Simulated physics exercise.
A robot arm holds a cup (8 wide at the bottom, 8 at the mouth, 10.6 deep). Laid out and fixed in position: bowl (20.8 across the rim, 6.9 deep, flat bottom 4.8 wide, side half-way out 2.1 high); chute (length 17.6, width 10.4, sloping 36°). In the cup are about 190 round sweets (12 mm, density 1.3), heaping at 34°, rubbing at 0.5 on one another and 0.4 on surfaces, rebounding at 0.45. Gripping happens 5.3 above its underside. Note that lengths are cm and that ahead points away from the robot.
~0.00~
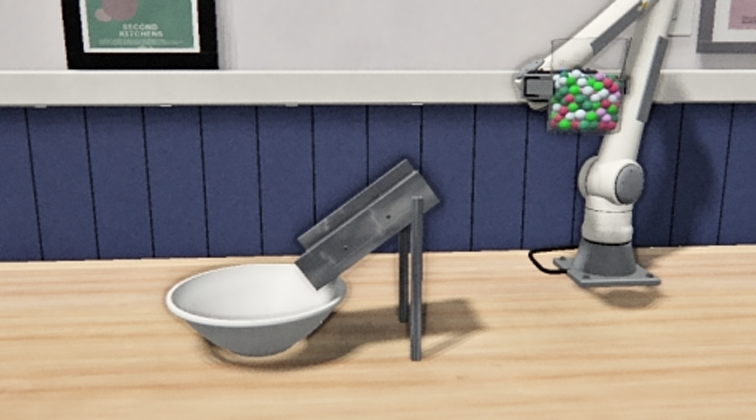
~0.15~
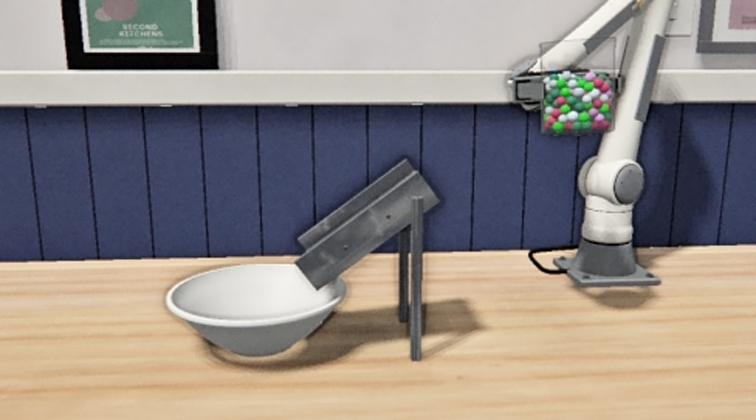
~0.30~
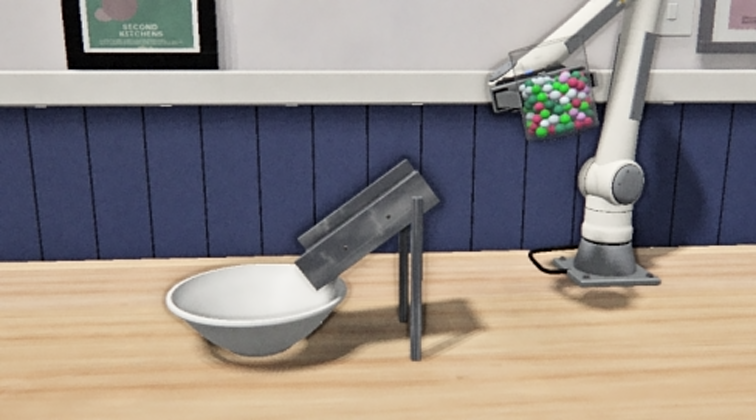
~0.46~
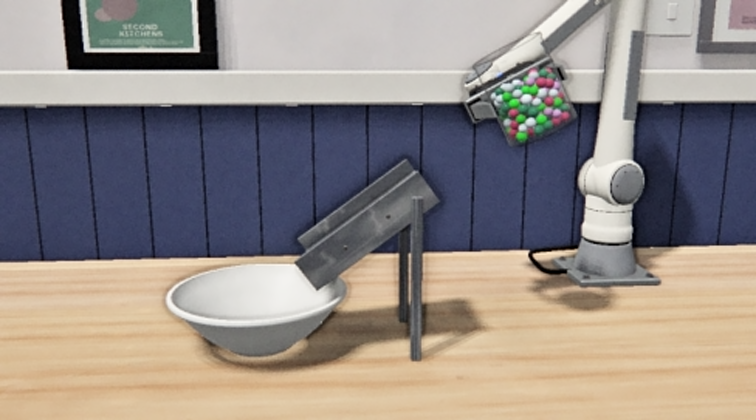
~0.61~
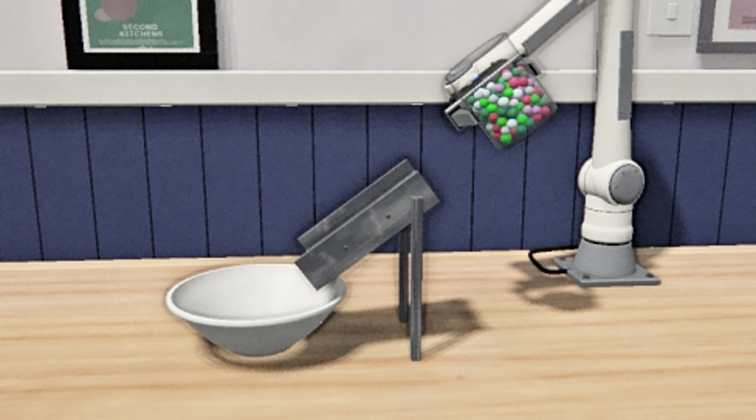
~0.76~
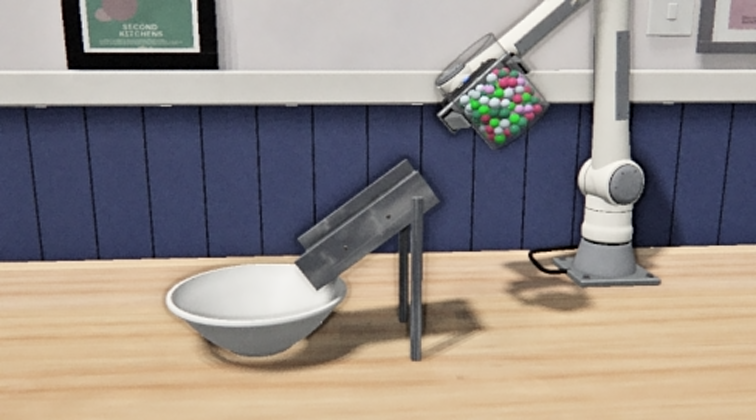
To begin with, a white robot arm on the right holds a clear cup of pink, green and white balls almost upright, with a grey chute and a white bowl to its left. The arm carries the cup leftward while tilting it steadily toward the chute, and the balls remain inside.
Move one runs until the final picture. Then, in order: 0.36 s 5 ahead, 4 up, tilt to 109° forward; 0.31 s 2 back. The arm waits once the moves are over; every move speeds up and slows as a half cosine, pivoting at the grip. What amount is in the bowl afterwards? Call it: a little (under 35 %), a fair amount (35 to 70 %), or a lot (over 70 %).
A lot.
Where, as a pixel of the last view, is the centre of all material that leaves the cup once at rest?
Near pixel (245, 326).
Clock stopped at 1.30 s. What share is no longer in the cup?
By then about 40 % is out.
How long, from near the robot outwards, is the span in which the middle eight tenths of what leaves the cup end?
Roughly 8 centimetres.
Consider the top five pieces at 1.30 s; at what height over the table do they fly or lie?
Some 34 cm.
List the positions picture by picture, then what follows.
Cup middle at (586, 87), level; upper third of the load around (586, 86), from x 555 to 615, top at y 75; 188 in the cup, in the first picture.
Cup middle at (577, 88), tilted 4° forward; upper third of the load around (578, 86), from x 550 to 605, top at y 75, in the second picture.
Cup middle at (554, 89), tilted 15° forward; upper third of the load around (558, 88), from x 525 to 590, top at y 75, in the third picture.
Cup middle at (525, 91), tilted 27° forward; upper third of the load around (533, 89), from x 495 to 565, top at y 75, in the fourth picture.
Cup middle at (502, 93), tilted 38° forward; upper third of the load around (511, 89), from x 470 to 545, top at y 70, in the fifth picture.
Cup middle at (493, 94), tilted 42° forward; upper third of the load around (503, 90), from x 465 to 535, top at y 75; 188 in the cup, in the sixth picture.
By 1.03 s, tilted 99° forward, highest piece 38 above the table; 188 in the cup.
By 1.30 s, tilted 109° forward, highest piece 35 above the table; 111 in the cup, 9 in the bowl, 68 on the chute or in flight.
By 1.63 s, tilted 109° forward, highest piece 33 above the table; 110 in the bowl, 44 in the cup, 34 on the chute or in flight.
By 2.68 s, tilted 109° forward, highest piece 5 above the table; 188 in the bowl.
Final count, 188 in the bowl. That is 100 % in the bowl.
